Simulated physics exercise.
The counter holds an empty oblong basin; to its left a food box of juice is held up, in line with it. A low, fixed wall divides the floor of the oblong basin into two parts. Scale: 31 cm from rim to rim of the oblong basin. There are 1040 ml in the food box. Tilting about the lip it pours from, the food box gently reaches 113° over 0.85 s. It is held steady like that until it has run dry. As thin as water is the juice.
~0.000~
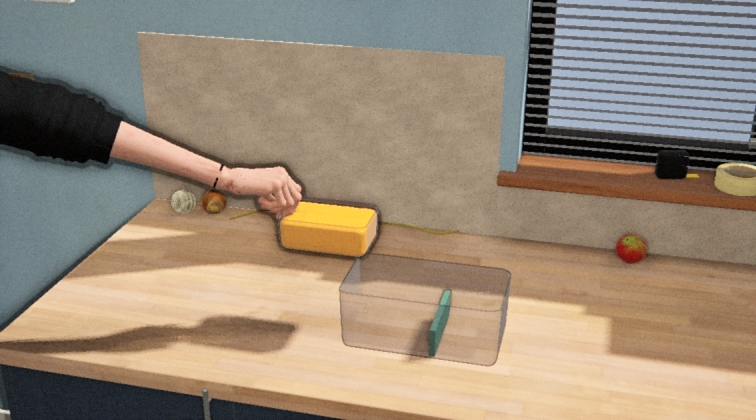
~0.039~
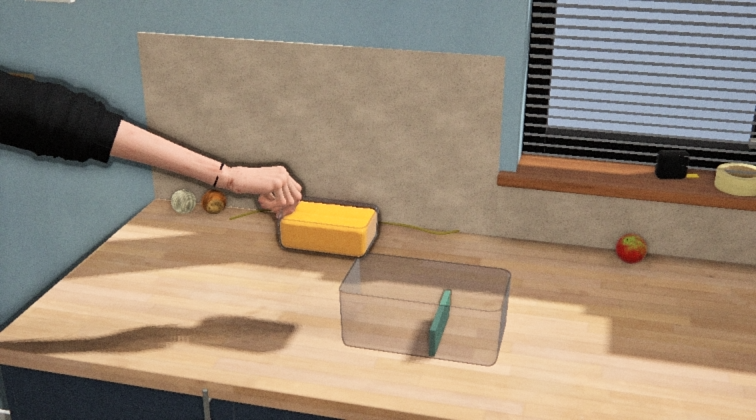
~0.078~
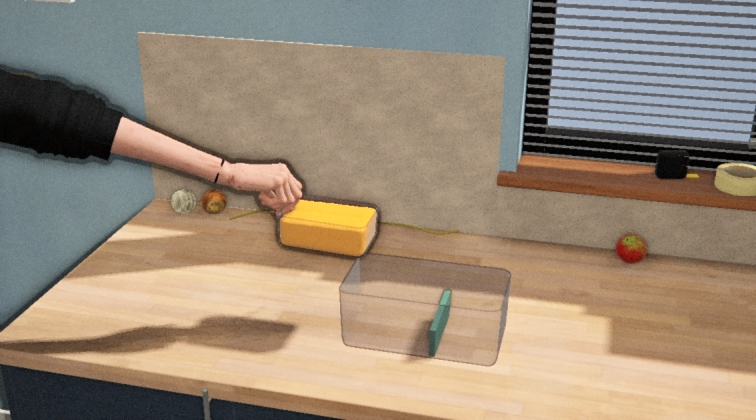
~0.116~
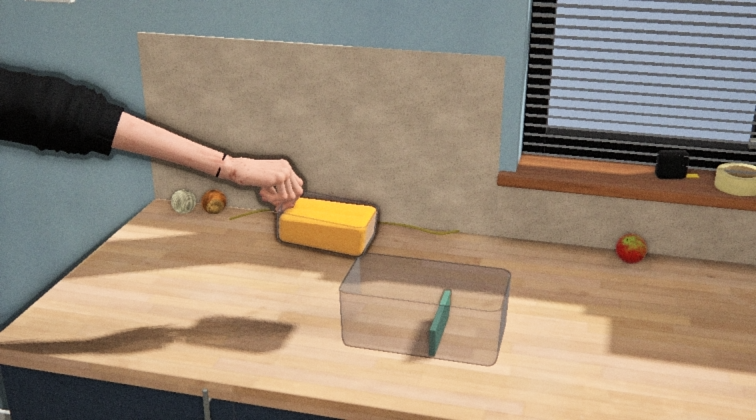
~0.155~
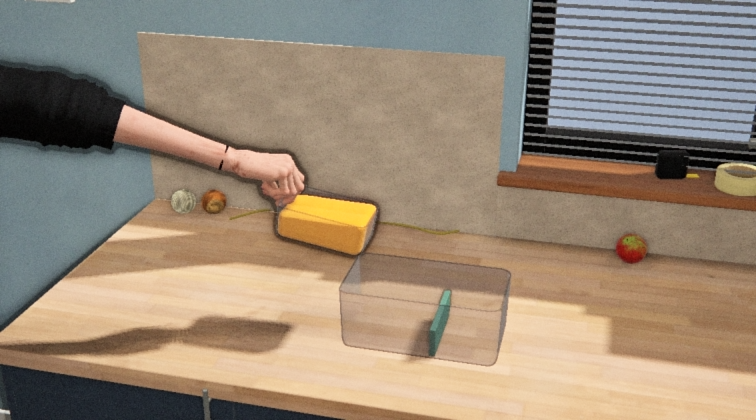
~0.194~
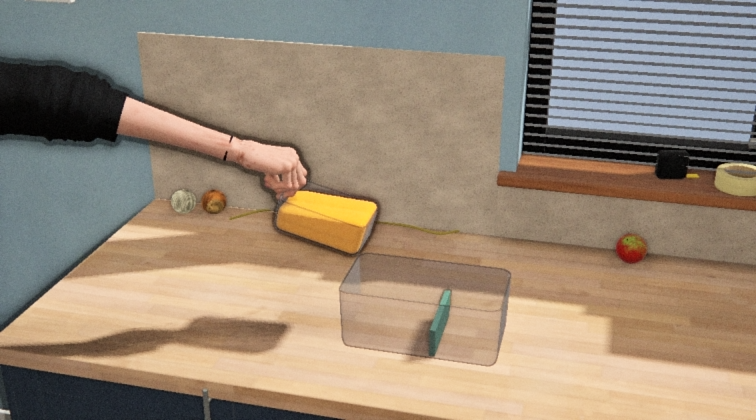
A hand slowly tilting a yellow box rightward on a wooden counter, beside a clear oblong basin, its left end rising slightly.
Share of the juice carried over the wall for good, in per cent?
Near 44 per cent.
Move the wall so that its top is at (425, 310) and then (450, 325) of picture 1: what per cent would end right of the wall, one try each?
65 % and 30 %.
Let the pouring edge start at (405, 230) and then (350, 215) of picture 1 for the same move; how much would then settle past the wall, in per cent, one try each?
In order, 75 and 5 per cent.
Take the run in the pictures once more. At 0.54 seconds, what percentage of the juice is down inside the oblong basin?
I'd estimate some 12 percent of the liquid.
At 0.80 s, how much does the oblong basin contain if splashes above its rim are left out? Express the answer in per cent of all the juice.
Value: Approx. 86 %.
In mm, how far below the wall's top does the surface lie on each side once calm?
Left 44 mm, right 36 mm.
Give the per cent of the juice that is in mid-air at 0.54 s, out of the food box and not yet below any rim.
Estimate: About 52 % of all of it.
By 0.54 s the tilt is 80° and 37 per cent is still to pour, 11 is left of the wall and 0 right of it.
By 0.80 s the tilt is 112° and 1 per cent is still to pour, 29 is left of the wall and 56 right of it.
By 1.06 s the tilt is 113° and 0 per cent is still to pour, 46 is left of the wall and 44 right of it.
By 1.35 s the tilt is 113° and 0 per cent is still to pour, 47 is left of the wall and 43 right of it.
At rest 47 per cent lies left of the wall, 44 right of it and 9 outside.
